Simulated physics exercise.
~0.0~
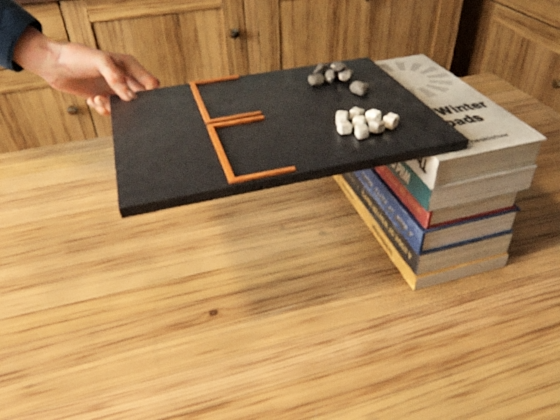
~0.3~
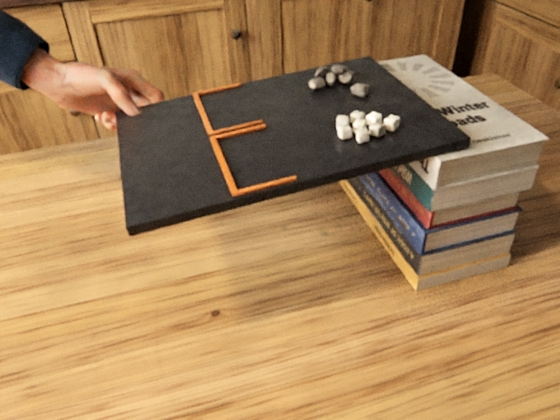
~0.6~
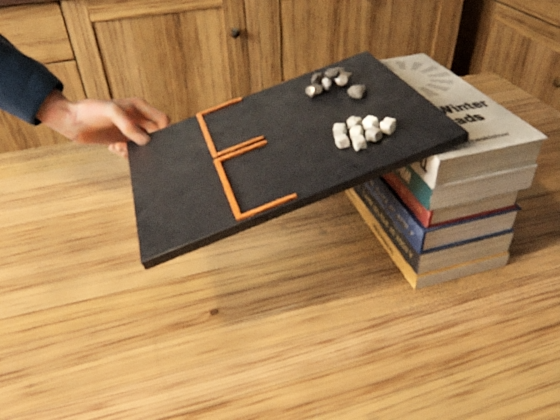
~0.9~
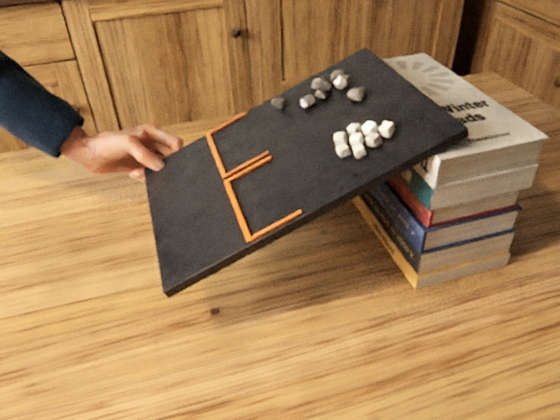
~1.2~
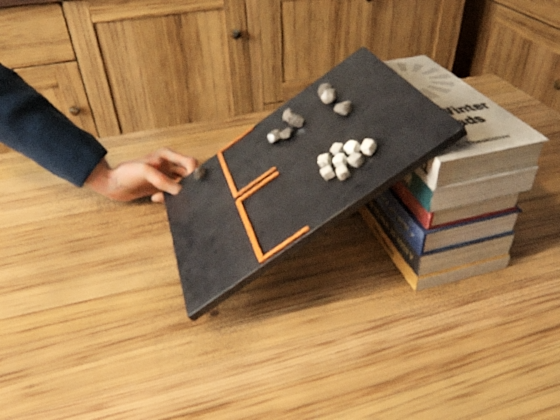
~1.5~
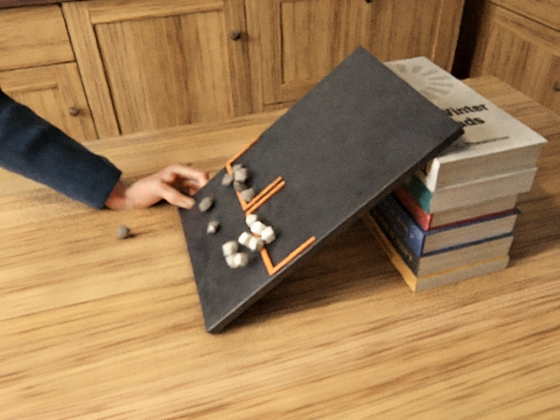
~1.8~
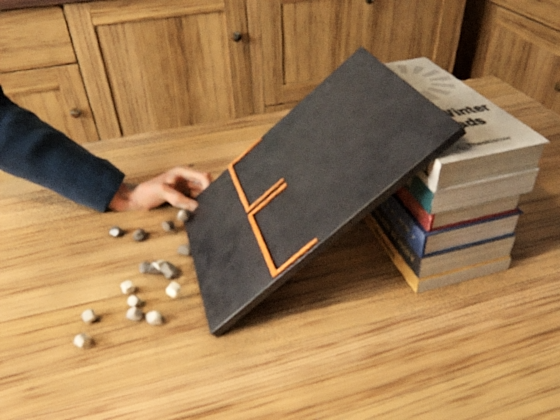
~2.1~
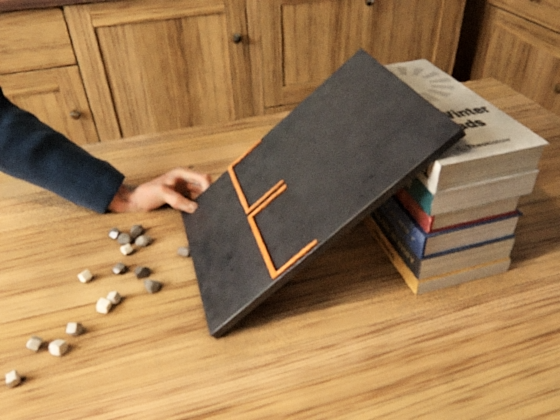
A dark board propped on a stack of books tilts steeply as a hand lowers its left end to the wooden table, and the grey stones and white pieces on it slide down past the orange strips, spilling off and scattering across the tabletop.
